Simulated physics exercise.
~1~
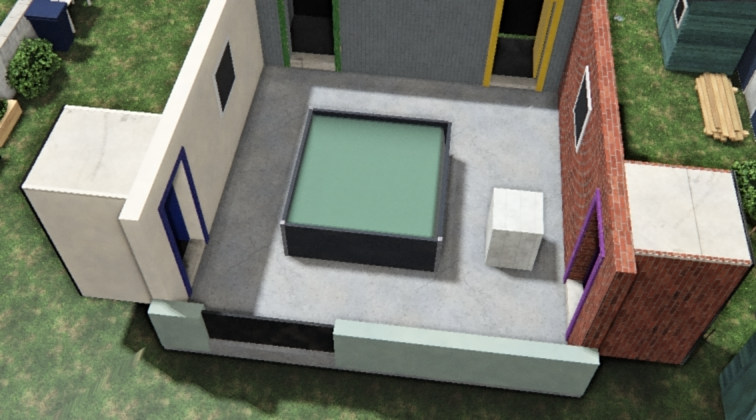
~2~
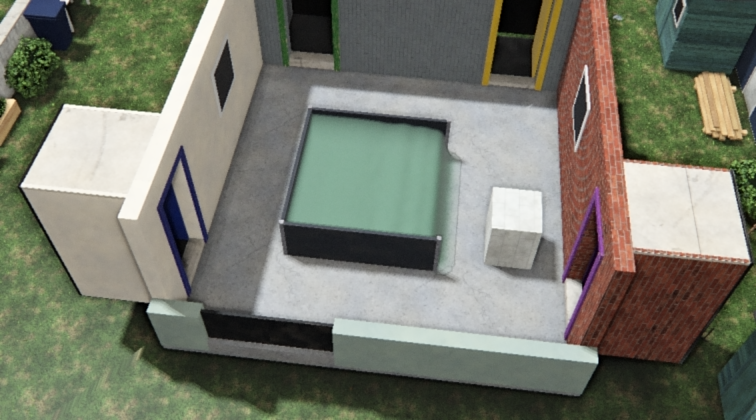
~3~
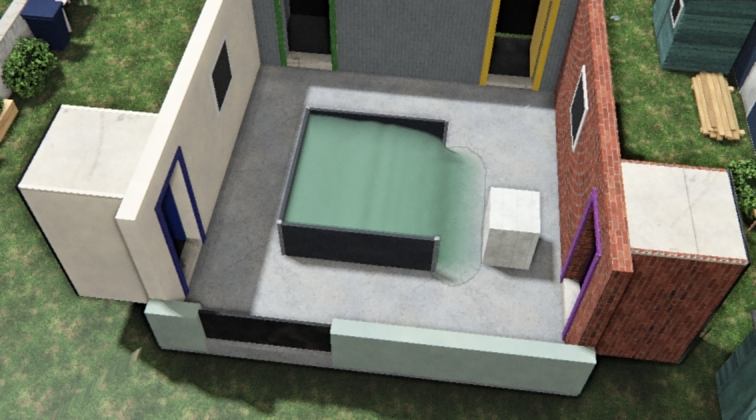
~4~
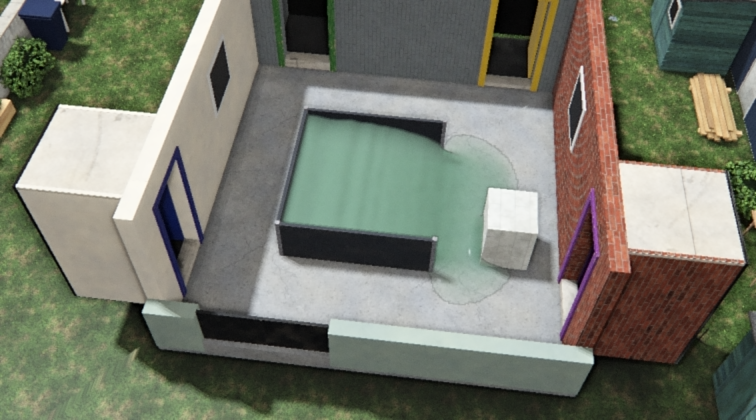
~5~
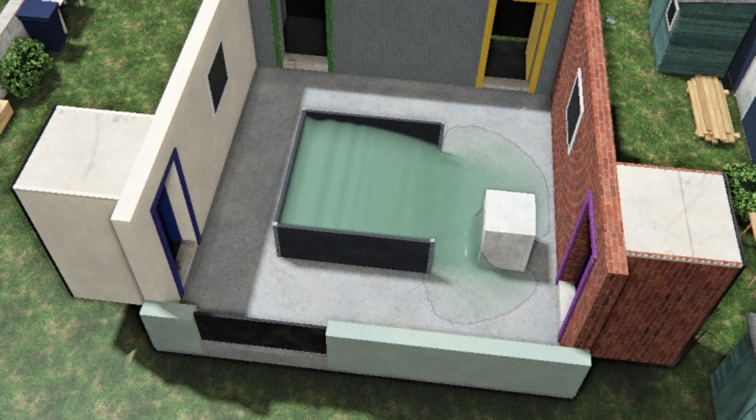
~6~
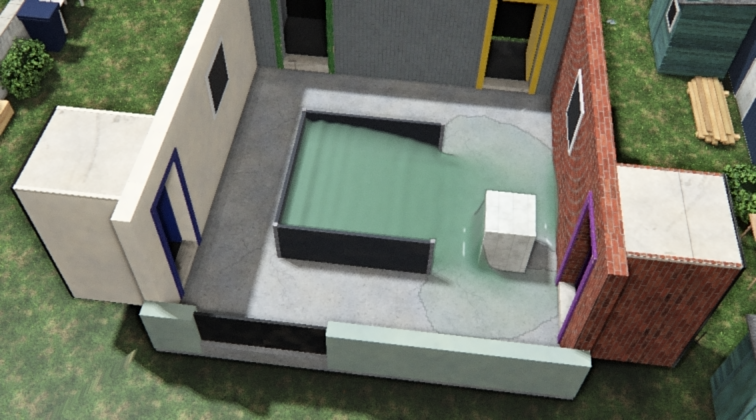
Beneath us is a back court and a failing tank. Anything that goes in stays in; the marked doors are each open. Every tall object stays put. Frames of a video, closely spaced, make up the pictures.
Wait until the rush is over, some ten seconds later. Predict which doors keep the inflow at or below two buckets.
Prediction: The green door stays at or below, the blue door goes above, the purple door goes above, the yellow door goes above.
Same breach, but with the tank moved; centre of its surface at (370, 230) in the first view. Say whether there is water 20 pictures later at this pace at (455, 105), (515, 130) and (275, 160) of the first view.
In order: Submerged, submerged, untouched.
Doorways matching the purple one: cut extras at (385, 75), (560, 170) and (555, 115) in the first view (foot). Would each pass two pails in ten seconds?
The first new doorway comes up short, the second tops it, the third tops it.
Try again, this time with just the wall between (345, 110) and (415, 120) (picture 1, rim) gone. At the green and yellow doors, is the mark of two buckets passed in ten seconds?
First green crosses the line, then yellow crosses the line.
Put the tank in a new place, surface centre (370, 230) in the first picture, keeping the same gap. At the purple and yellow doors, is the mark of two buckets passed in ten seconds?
Checking both: Purple door surpasses the limit, yellow door surpasses the limit.
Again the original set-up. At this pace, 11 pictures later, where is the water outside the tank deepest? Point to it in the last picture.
Deepest spot: Around (549, 101).
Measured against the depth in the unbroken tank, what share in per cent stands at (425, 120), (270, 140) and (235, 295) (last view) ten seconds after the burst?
The three come to near 8, 20 and 18 per cent respectively.
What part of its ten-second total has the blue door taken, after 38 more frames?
Working it through, I arrive at 60 %.
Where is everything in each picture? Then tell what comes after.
The first picture shows still water in the tank at (371, 173).
In the second picture, the front is at (445, 270), out from the gap at (440, 199).
In the third picture, water pours out at (437, 200) and has run to (454, 281).
In the fourth picture, water pours out at (435, 202) and has run to (462, 299).
In the fifth picture, the front is at (490, 314), out from the gap at (433, 204).
In the sixth picture, the front is at (557, 306), out from the gap at (433, 204).
A moment on, water covers 35 % of the floor; the green door not reached, the blue door not reached, the purple door under two buckets in, the yellow door not reached.
Next, water covers 40 % of the floor; the green door not reached, the blue door not reached, the purple door under two buckets in, the yellow door over two buckets in.
Then, water covers 70 % of the floor; the green door wet at the sill, nothing in, the blue door not reached, the purple door far over two buckets in, the yellow door far over two buckets in.
Later, water covers 95 % of the floor; the green door wet at the sill, nothing in, the blue door over two buckets in, the purple door far over two buckets in, the yellow door far over two buckets in.
In the end, water covers 100 % of the floor; the green door wet at the sill, nothing in, the blue door far over two buckets in, the purple door far over two buckets in, the yellow door far over two buckets in.
